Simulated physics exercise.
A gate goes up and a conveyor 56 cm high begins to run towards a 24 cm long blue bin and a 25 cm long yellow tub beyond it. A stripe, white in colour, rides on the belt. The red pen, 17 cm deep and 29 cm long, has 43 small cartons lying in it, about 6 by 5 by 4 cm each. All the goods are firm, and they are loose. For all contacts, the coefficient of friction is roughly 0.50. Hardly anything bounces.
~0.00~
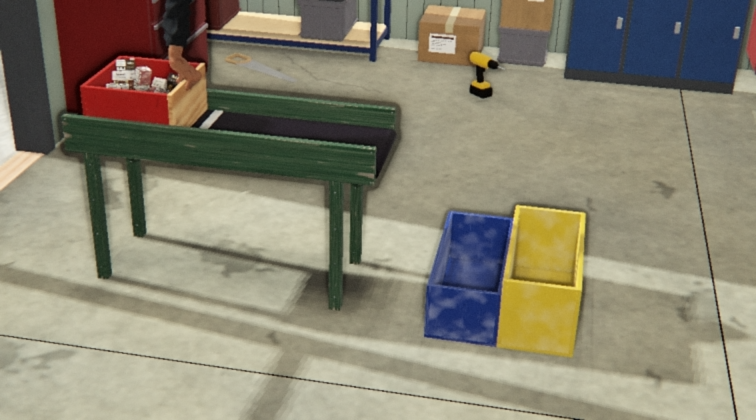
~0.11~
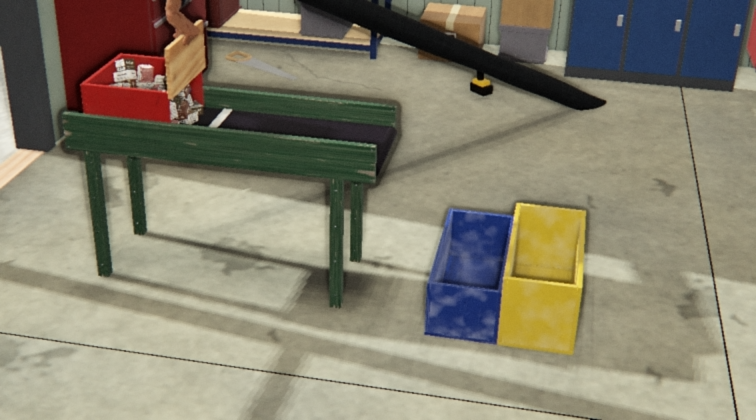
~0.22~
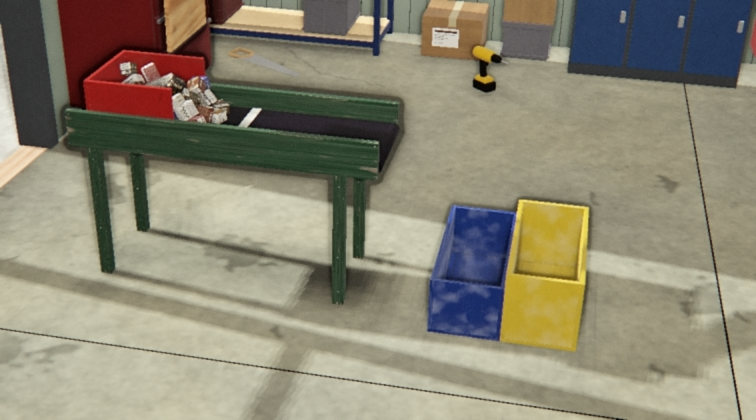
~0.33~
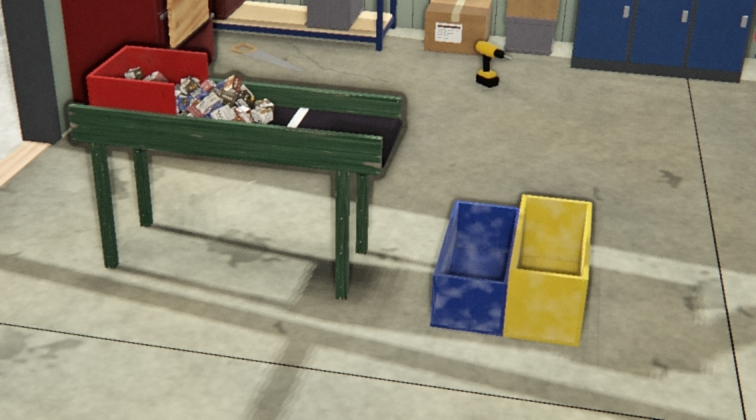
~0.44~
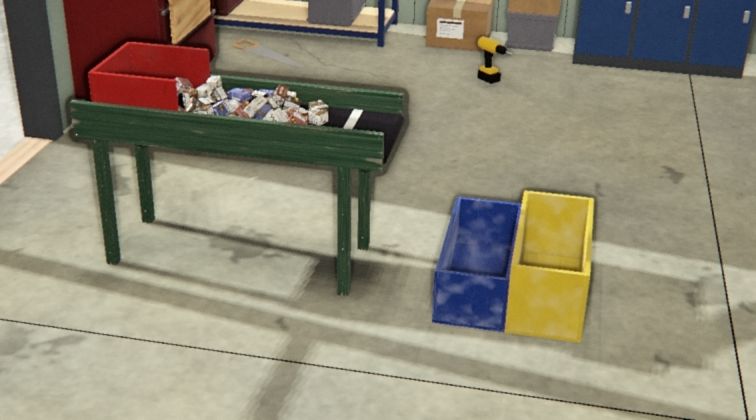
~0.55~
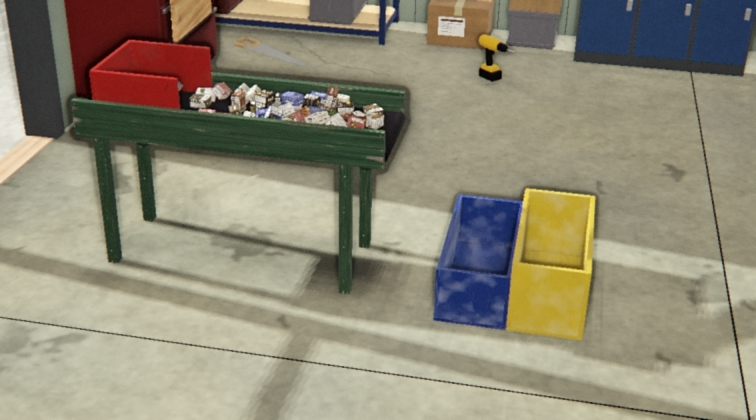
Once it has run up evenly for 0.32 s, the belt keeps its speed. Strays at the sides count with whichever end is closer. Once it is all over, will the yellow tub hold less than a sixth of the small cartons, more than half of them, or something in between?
It will hold more than half of them.
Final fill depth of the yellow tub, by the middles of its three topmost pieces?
Some 12 centimetres up.
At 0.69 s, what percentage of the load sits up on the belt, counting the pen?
Close to 75 per cent, I'd say.
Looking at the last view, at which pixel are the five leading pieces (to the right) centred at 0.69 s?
Near (433, 136).
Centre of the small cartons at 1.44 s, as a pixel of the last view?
Look around pixel (549, 283).
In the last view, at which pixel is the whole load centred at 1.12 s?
Estimated centre in the last picture: (524, 226).
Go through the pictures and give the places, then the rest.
In the first picture (places track the rim corner closest to us here), red pen (168, 95); yellow tub (577, 289); belt travel 0 cm; all still inside.
Red pen (168, 92); belt travel 3 cm, in the second picture.
Red pen (171, 89); belt travel 13 cm; 6 out, the lowest carton at (220, 108), in the third picture.
Red pen (174, 84); belt travel 29 cm; 20 out, the lowest carton at (264, 107), in the fourth picture.
Red pen (176, 80); belt travel 48 cm; 35 out, in the fifth picture.
Red pen (177, 79); yellow tub (587, 272); belt travel 67 cm; 40 out, the lowest carton at (373, 112), in the sixth picture.
After 0.69 s, 32 on the belt and 11 in the air.
After 0.87 s, 8 on the belt and 35 in the air.
After 1.12 s, 5 in the blue bin, 20 in the yellow tub and 18 in the air.
Final count (at 1.44 s), 14 in the blue bin, 28 in the yellow tub and 1 on the ground short of the blue bin. Asked share, 28 of 43, 65 per cent.
